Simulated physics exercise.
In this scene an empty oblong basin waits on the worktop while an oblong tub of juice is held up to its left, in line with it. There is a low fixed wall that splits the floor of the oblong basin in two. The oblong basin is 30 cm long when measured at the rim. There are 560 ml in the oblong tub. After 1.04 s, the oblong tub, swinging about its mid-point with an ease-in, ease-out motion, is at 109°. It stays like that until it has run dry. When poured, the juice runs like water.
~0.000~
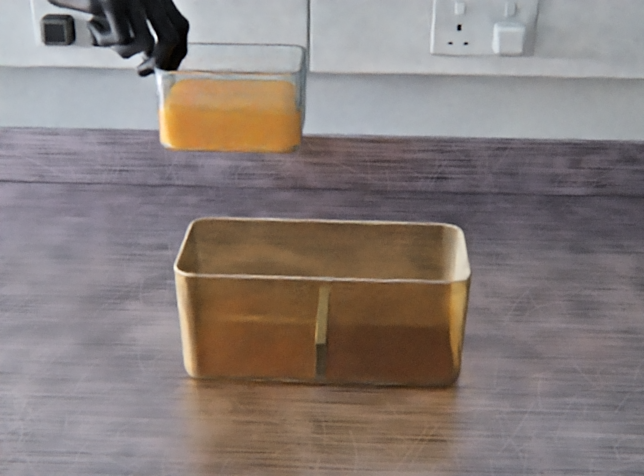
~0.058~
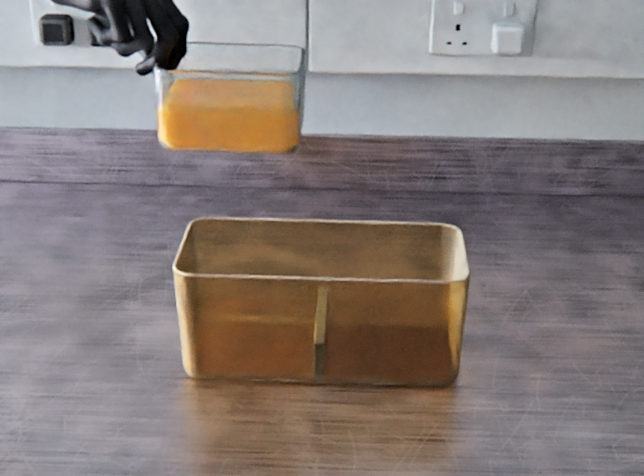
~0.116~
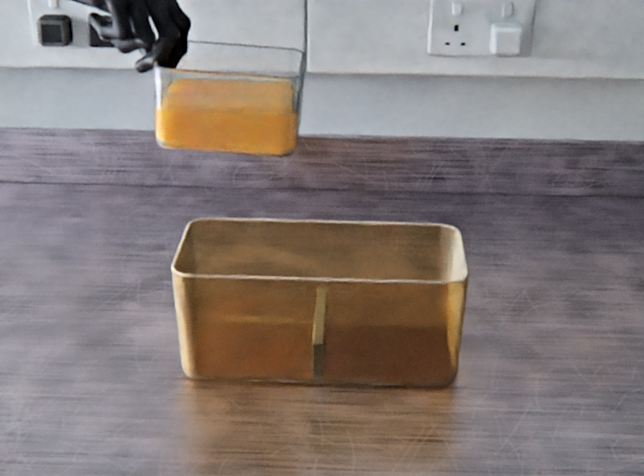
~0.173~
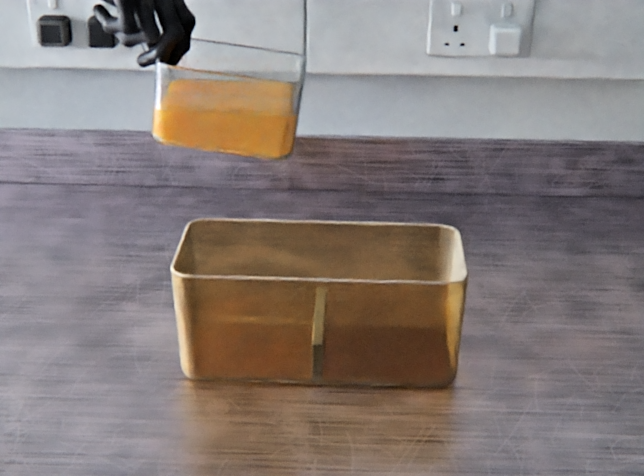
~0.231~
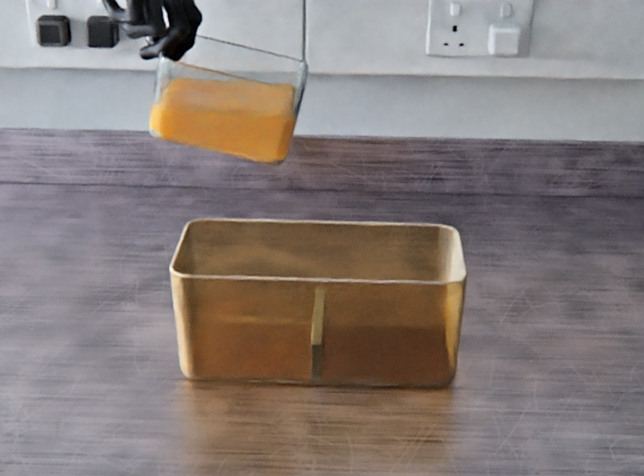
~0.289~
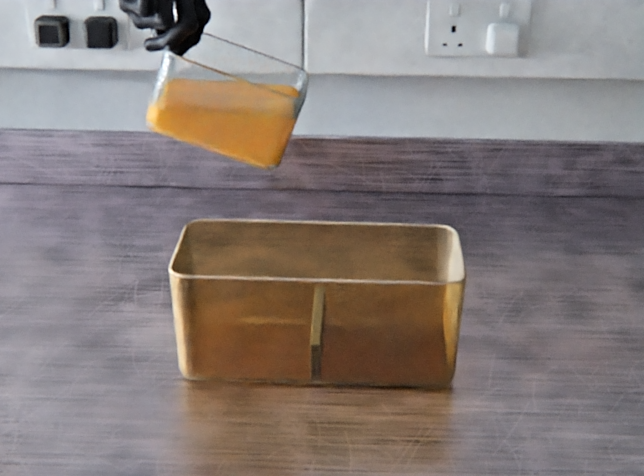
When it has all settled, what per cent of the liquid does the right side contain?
The right side contains about 82 per cent.
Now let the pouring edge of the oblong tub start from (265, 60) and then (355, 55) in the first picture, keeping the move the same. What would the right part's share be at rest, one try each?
The first try gives 50 percent and the second 95 percent.
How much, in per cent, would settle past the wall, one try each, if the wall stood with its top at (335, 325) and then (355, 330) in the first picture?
I'd put it at about 65 per cent for the first and about 50 per cent for the second.
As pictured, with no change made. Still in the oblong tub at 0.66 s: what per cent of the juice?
Close to 52 percent of the liquid remains at that time.
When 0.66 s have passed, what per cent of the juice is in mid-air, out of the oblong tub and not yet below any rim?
Some 38 % is the figure.
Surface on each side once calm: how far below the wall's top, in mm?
42 mm left, 22 mm right.
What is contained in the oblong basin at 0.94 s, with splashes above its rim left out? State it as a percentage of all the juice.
Roughly 74 percent of it.
By 0.66 s the tilt is 77° and 53 per cent is still to pour, 0 is left of the wall and 9 right of it.
By 0.94 s the tilt is 107° and 12 per cent is still to pour, 6 is left of the wall and 68 right of it.
By 1.23 s the tilt is 109° and 0 per cent is still to pour, 16 is left of the wall and 81 right of it.
By 1.54 s the tilt is 109° and 0 per cent is still to pour, 17 is left of the wall and 82 right of it.
At rest 17 per cent lies left of the wall, 82 right of it and 1 outside.
